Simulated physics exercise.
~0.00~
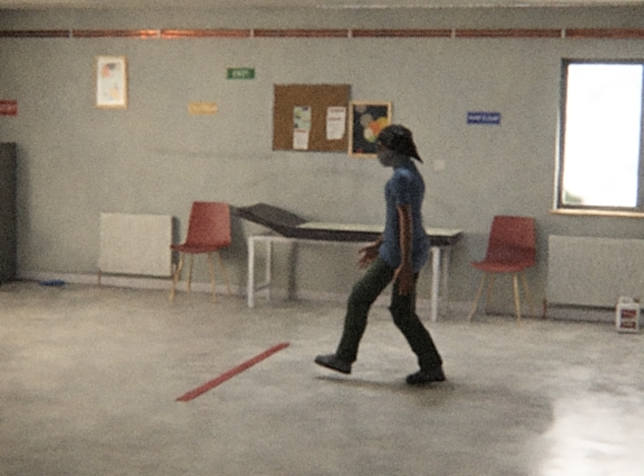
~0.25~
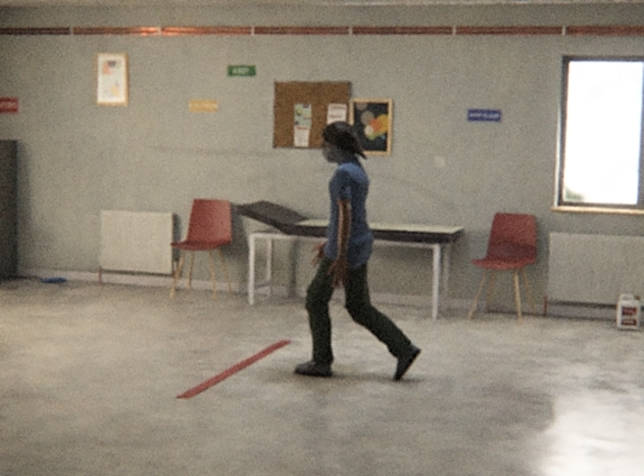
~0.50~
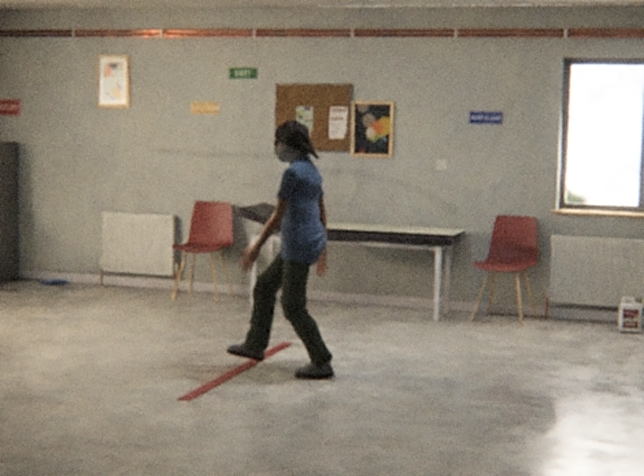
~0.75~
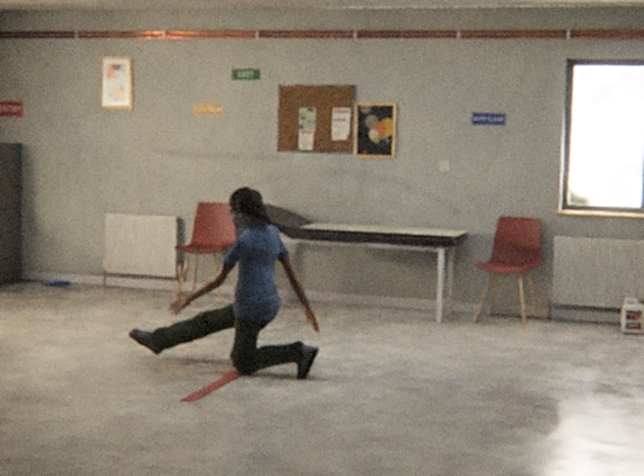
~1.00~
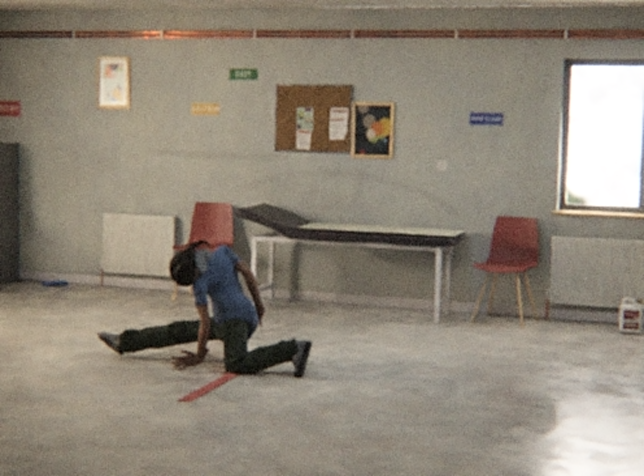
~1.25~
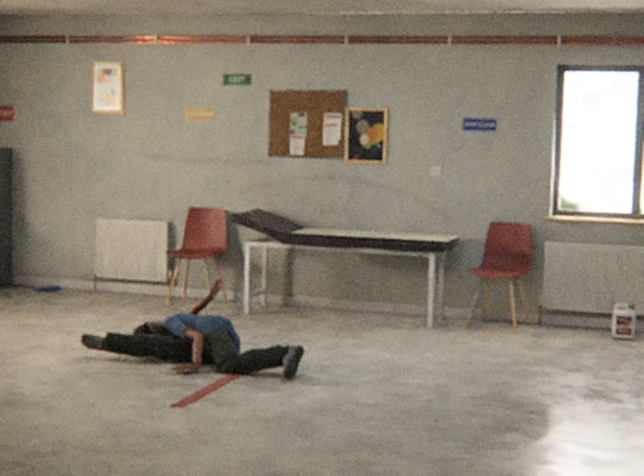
Person in blue top walking left across a hall, dropping onto one knee at a red floor strip and slumping forward low over an outstretched leg.
